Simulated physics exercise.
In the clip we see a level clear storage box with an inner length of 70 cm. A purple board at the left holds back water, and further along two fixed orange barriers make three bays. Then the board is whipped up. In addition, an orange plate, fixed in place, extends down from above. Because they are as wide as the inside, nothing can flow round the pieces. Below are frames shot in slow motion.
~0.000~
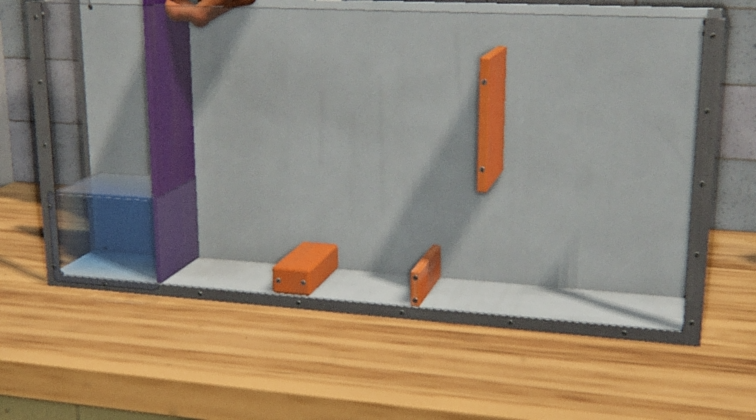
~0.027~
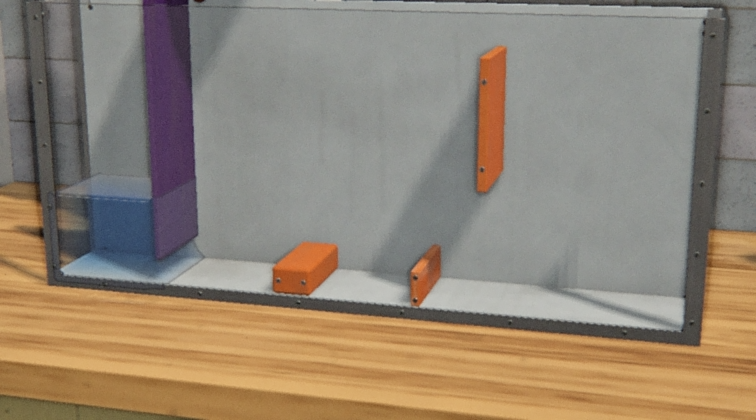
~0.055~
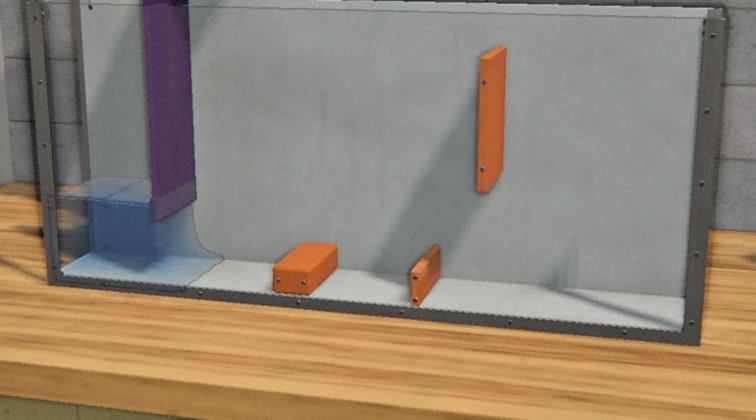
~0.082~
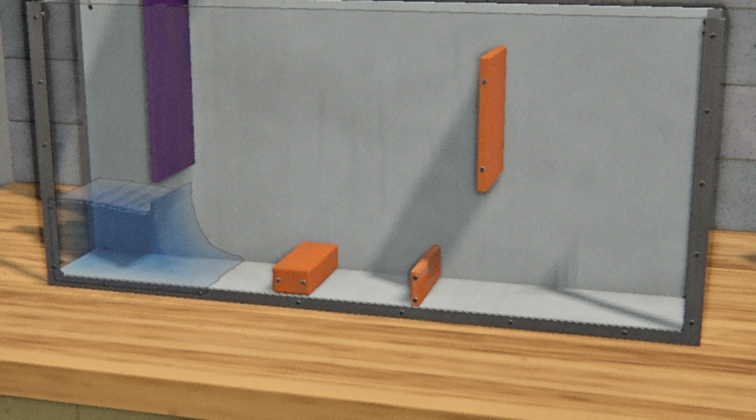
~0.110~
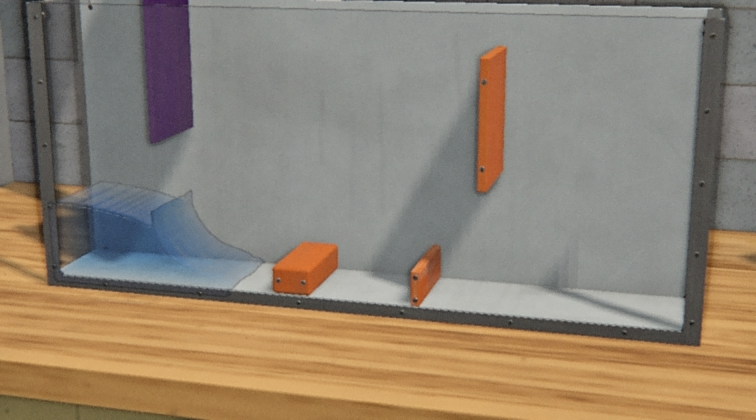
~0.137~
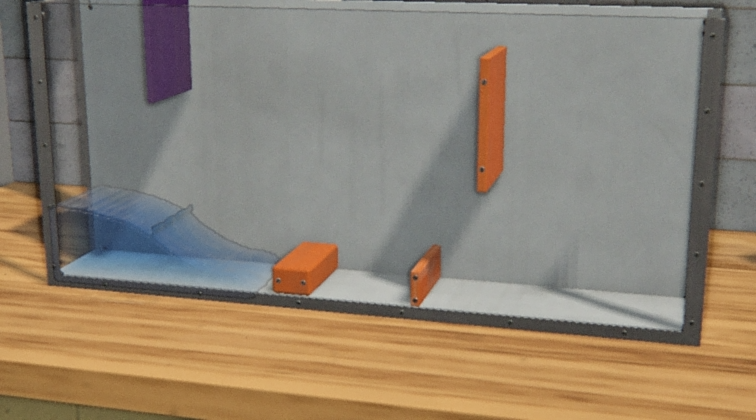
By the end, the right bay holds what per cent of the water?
Around 4 out of 100.
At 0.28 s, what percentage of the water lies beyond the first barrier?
Near 6 in a hundred.
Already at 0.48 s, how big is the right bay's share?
That section holds close to 0 per cent.
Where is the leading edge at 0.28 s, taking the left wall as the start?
It has got out to near 30 cm from the left end.
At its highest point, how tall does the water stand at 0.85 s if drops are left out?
Peak height: Approx. 3.5 cm.
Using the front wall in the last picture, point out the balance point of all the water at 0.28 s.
Around (169, 259).
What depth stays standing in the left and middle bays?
3.0 and 3.0 cm, in that order.
By 0.28 s 94 per cent is still short of the first barrier, 0 is over the second.
By 0.48 s 71 per cent is still short of the first barrier, 0 is over the second.
By 0.85 s 62 per cent is still short of the first barrier, 5 is over the second.
At rest it is 64 per cent left, 32 middle, 5 right.
